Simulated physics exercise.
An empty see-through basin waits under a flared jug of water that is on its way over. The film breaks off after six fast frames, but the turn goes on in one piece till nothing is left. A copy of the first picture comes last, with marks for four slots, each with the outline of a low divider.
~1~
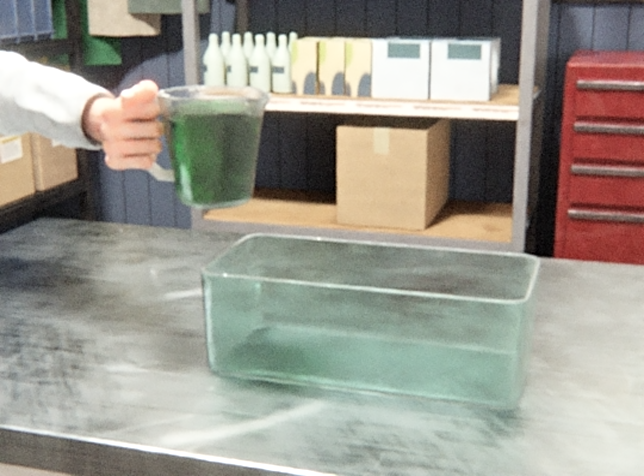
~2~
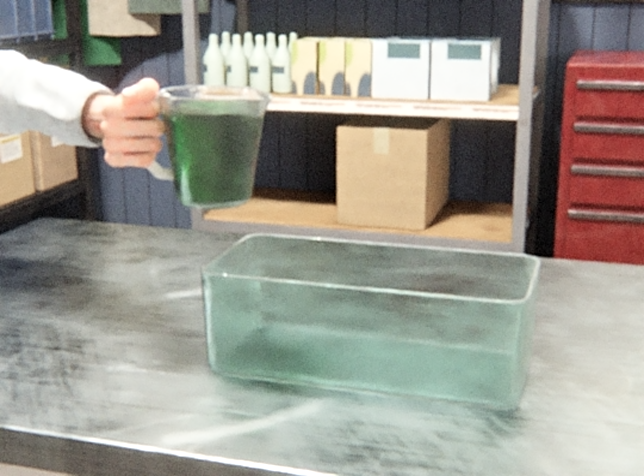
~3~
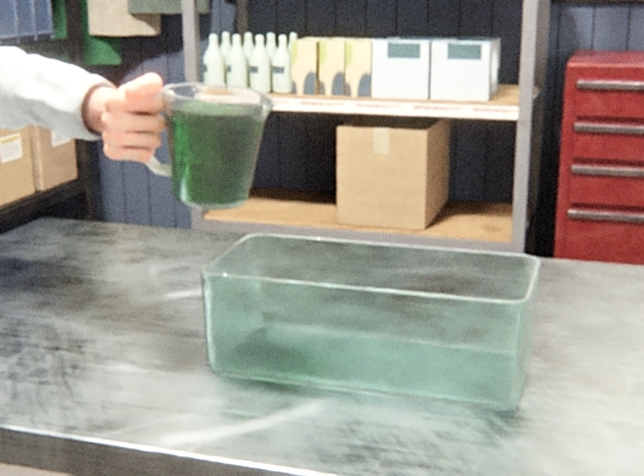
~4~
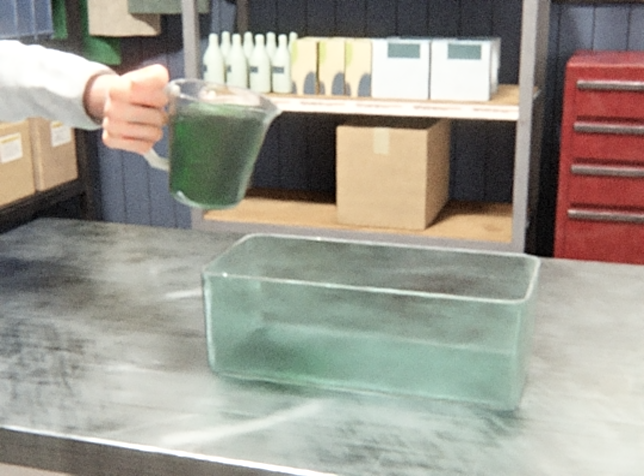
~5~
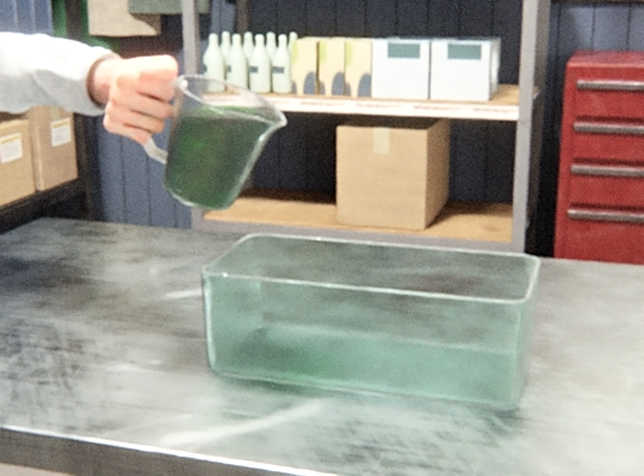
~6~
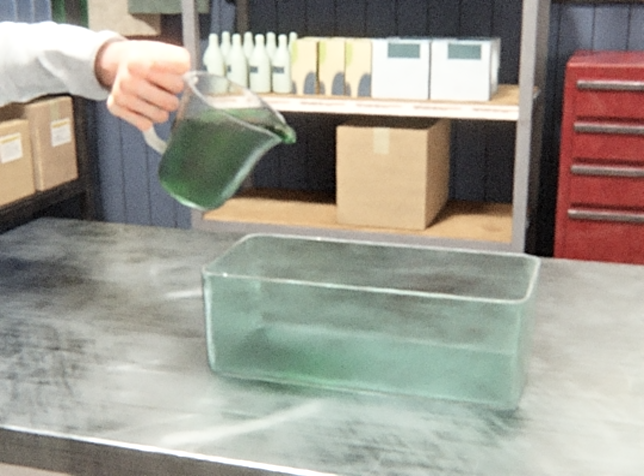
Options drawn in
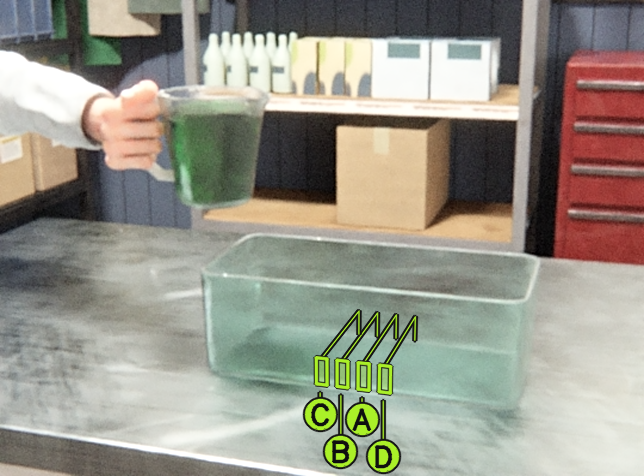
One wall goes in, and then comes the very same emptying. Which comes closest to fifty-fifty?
Place C does it best.
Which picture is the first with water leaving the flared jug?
Picture 6.
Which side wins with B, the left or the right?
More ends on the left.
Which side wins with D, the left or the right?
The left side.
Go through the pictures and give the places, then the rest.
Upright, lip at (268, 97); basin from (210, 369) to (520, 408); nothing has left yet, in the first picture.
Upright, lip at (270, 99); nothing has left yet, in the second picture.
Tipped about 6°, lip at (273, 104); nothing has left yet, in the third picture.
Tipped about 12°, lip at (278, 112); nothing has left yet, in the fourth picture.
Tipped about 21°, lip at (283, 123); nothing has left yet, in the fifth picture.
Tipped about 31°, lip at (286, 137); water is over the lip, down to (290, 140), in the sixth picture.
In lime, A at (361, 398); B at (340, 395); C at (320, 392); D at (383, 400).
For place A, about 86 % ends left of the wall and 12 % right of it; 3 % is lost outside.
For place B, about 80 % ends left of the wall and 17 % right of it; 3 % is lost outside.
For place C, about 53 % ends left of the wall and 46 % right of it.
For place D, about 84 % ends left of the wall and 15 % right of it.
